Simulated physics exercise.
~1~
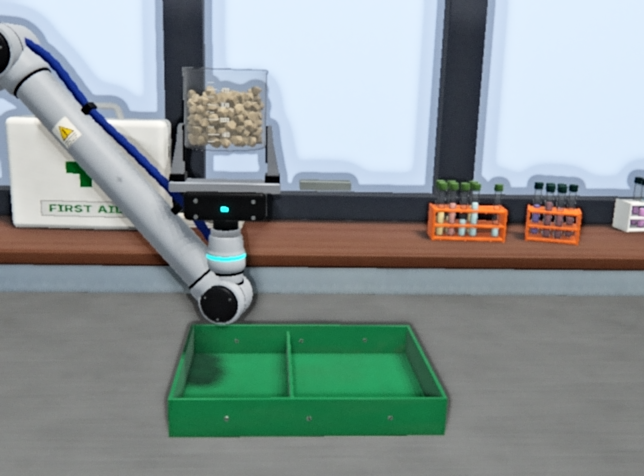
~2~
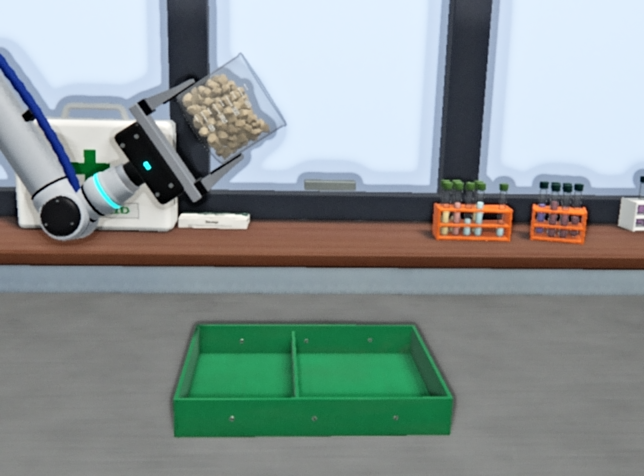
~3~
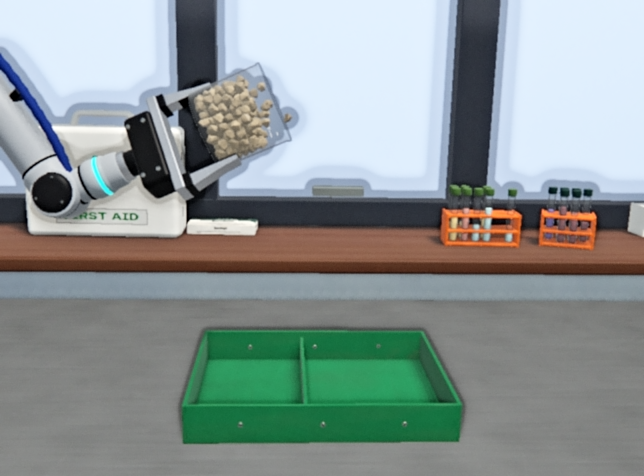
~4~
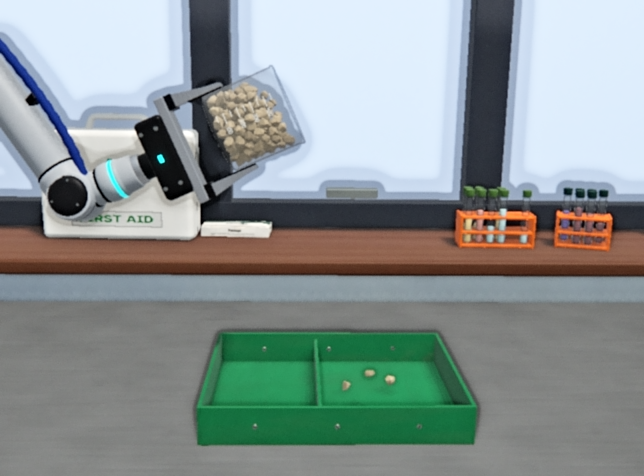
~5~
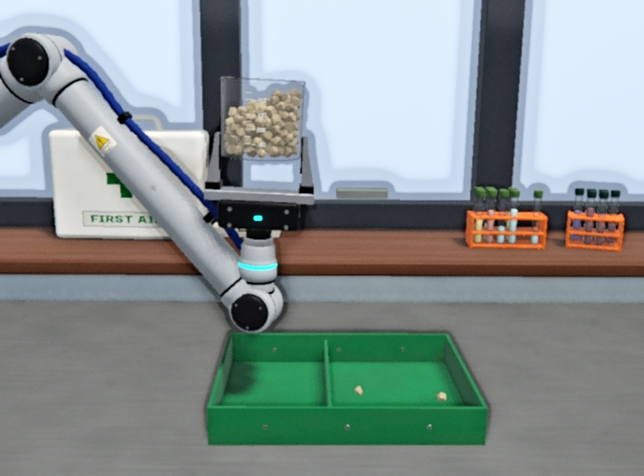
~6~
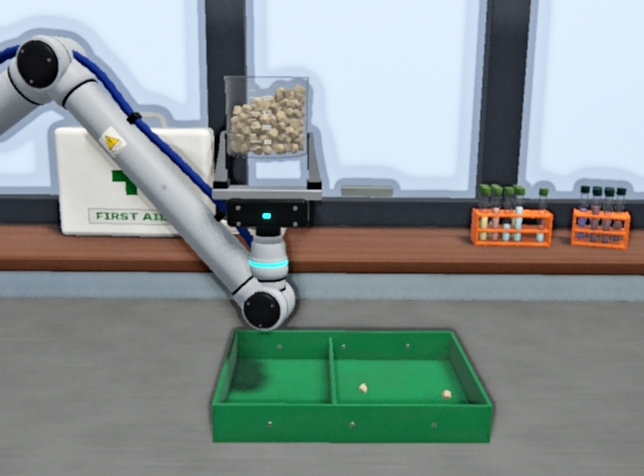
Above a green divided tray, a robot arm tips a clear tumbler, drops few pebbles, and rights it.
